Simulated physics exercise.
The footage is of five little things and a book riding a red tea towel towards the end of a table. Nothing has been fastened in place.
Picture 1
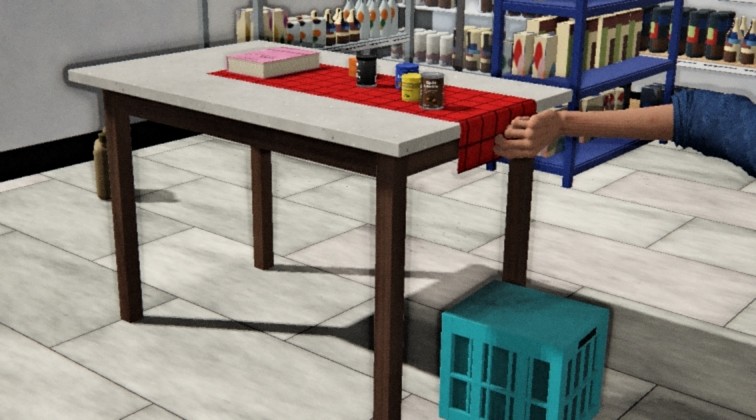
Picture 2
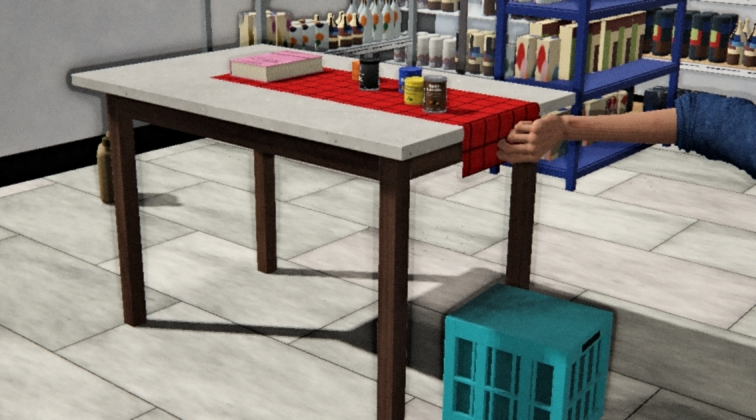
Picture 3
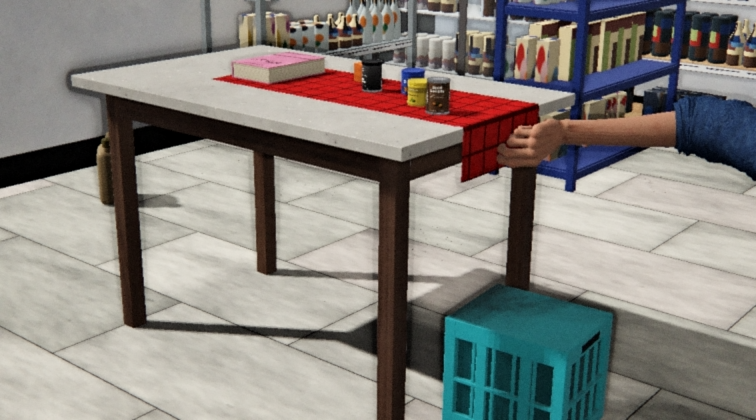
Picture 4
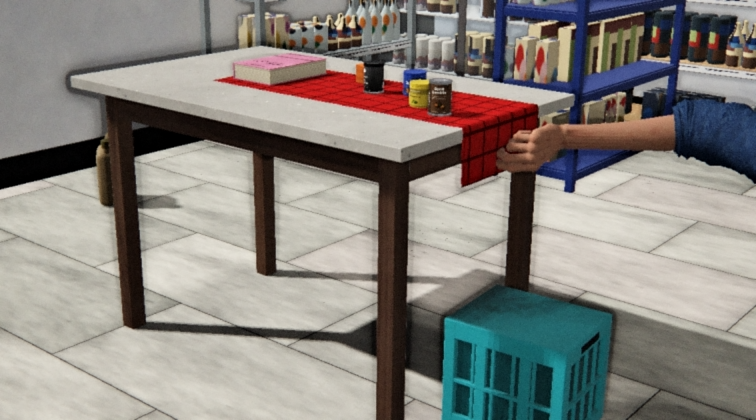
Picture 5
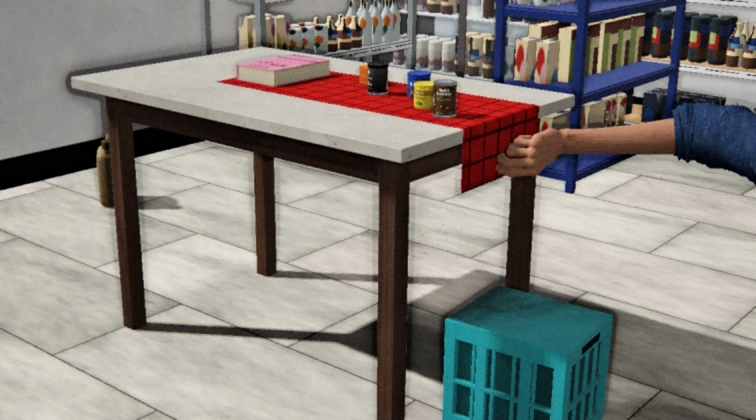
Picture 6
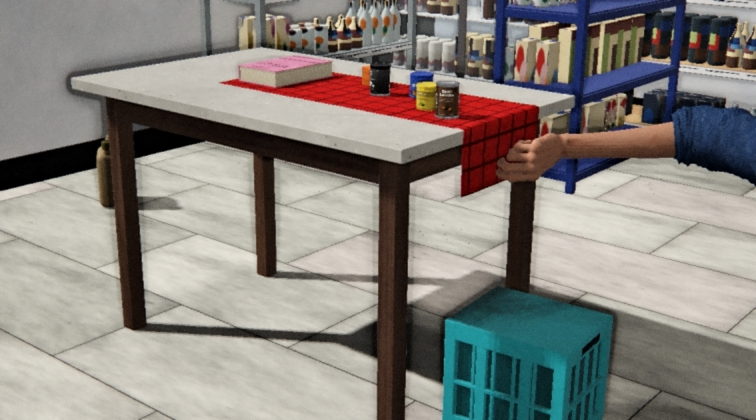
A red checked cloth lies along a pale-topped table with dark legs in a shop-like room with grey floor tiles, seen from slightly above. On it sit a pink-covered book at the far left and small brown, yellow, blue, black and orange items, with a teal crate below right. After a slight early view shift, a hand slowly draws the cloth down over the right edge, carrying everything rightward.
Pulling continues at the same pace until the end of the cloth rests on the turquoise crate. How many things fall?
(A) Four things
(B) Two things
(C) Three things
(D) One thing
C, three things.
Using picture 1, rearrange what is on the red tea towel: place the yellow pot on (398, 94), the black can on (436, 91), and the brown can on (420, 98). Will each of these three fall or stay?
So, the yellow pot ends up down, the black can ends up down, the brown can ends up down.
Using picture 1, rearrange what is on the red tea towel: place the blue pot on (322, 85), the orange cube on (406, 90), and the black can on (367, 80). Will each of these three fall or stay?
In the end the blue pot is still on top, the orange cube is no longer on top, and the black can is still on top.
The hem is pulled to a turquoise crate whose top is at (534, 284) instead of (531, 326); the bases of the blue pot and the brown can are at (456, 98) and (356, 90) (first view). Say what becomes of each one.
The blue pot? Lost. The brown can? Safe.
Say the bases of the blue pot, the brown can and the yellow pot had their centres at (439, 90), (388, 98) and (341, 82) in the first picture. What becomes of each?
Blue pot: Off; brown can: Off; yellow pot: Still on.
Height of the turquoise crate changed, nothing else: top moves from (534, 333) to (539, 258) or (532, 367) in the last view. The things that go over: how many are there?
Then 1, then 4.
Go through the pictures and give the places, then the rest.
The first frame shows hem (458, 174); brown can (432, 74); yellow pot (414, 76); blue pot (408, 65); black can (367, 56); orange cube (361, 58); top of the crate (531, 326).
The second frame shows hem (462, 178); brown can (435, 77).
The third frame shows hem (461, 183); yellow pot (420, 81).
The fourth frame shows hem (461, 187); blue pot (415, 71); top of the crate (534, 331).
The fifth frame shows hem (461, 193); black can (378, 63).
The sixth frame shows hem (461, 197); brown can (448, 83); yellow pot (428, 84); blue pot (422, 74); black can (380, 64); orange cube (374, 67).
Soon after, hem near (499, 226); all still up.
After that, hem near (499, 284); brown can and yellow pot gone.
And then, hem on the crate; brown can, yellow pot and blue pot gone.
In the end, hem on the crate; brown can, yellow pot and blue pot gone. The table loses three.
